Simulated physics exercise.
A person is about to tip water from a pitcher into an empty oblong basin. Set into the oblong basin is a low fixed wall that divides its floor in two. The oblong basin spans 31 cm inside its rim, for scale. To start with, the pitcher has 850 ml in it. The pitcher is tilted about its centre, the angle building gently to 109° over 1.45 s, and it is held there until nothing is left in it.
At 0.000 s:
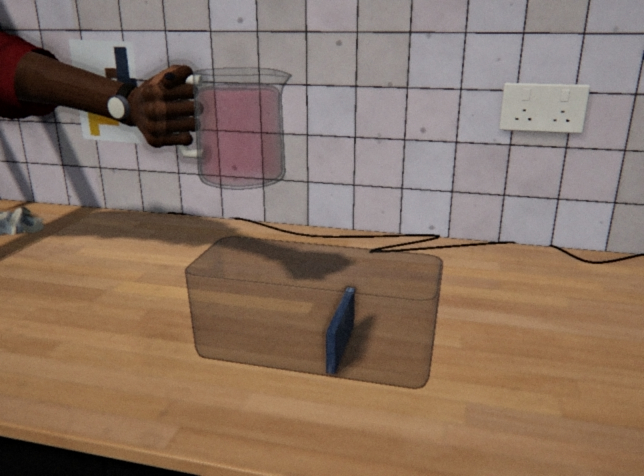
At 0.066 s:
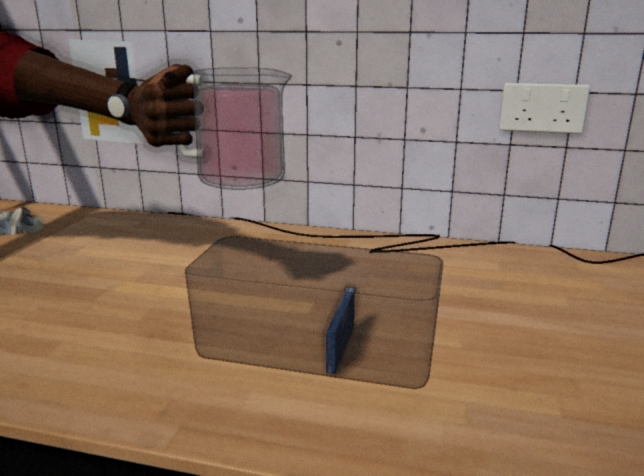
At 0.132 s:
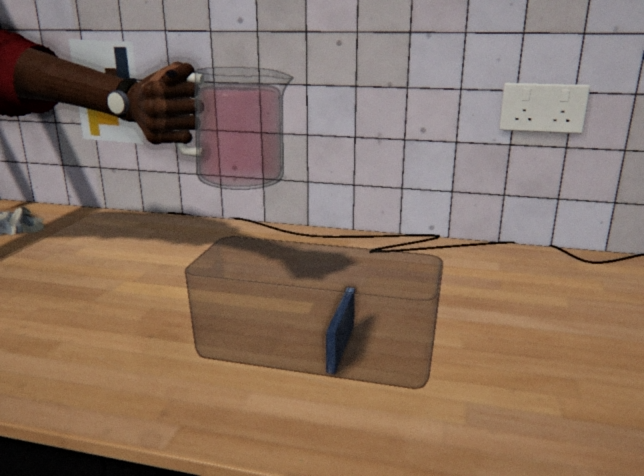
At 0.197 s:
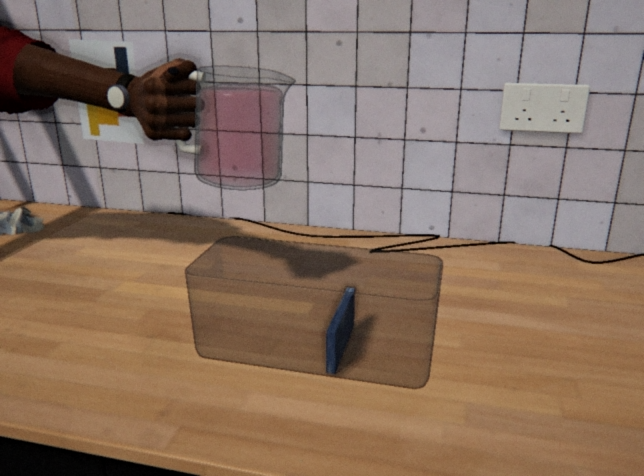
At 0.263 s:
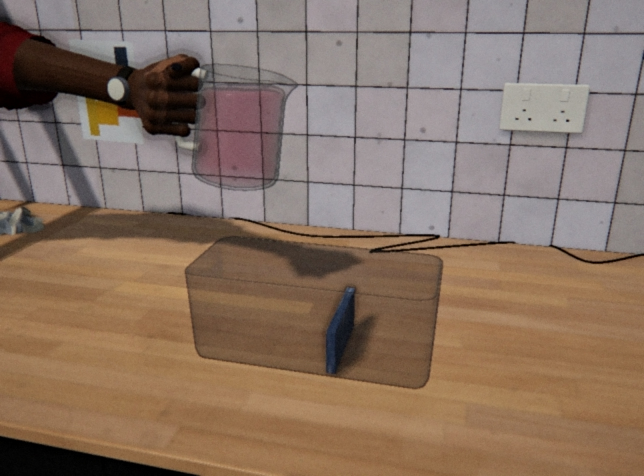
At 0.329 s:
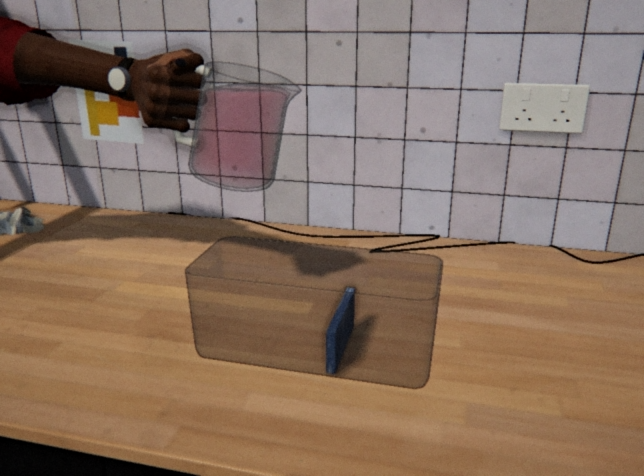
On a light wooden worktop against a wall of pale square tiles, seen from the front and slightly above, a double socket sits at the right and a black cable trails behind. A transparent oblong basin with an upright blue divider stands in the middle, and a dark-skinned hand with a watch and red sleeve holds a clear pitcher of pink liquid at upper left. The hand slowly tilts the pitcher slightly to the right, while the camera stays still.
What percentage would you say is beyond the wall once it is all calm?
I would put it at about 78 per cent.
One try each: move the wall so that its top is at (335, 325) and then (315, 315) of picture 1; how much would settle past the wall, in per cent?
Respectively 70 and 95 %.
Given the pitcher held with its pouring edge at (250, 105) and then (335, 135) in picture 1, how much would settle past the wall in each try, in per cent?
First 5, then 90 per cent.
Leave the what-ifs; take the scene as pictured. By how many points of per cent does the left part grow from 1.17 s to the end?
Roughly 20 percent.
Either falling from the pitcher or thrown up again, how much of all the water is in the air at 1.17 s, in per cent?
22 per cent or so.
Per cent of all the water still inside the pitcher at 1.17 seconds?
Close to 30 percent of the whole amount.
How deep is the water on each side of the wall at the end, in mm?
Around 8 mm deep on the left, around 46 mm deep on the right.
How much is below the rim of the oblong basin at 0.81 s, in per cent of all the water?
Around 4 percent.
Then, 0.81 s in, the tilt is 65° and 83 per cent is still to pour, 0 is left of the wall and 4 right of it.
Then, 1.17 s in, the tilt is 99° and 31 per cent is still to pour, 1 is left of the wall and 47 right of it.
Then, 1.54 s in, the tilt is 109° and 2 per cent is still to pour, 15 is left of the wall and 78 right of it.
Then, 1.95 s in, the tilt is 109° and 0 per cent is still to pour, 20 is left of the wall and 78 right of it.
Finally, 20 per cent lies left of the wall, 78 right of it and 1 outside.
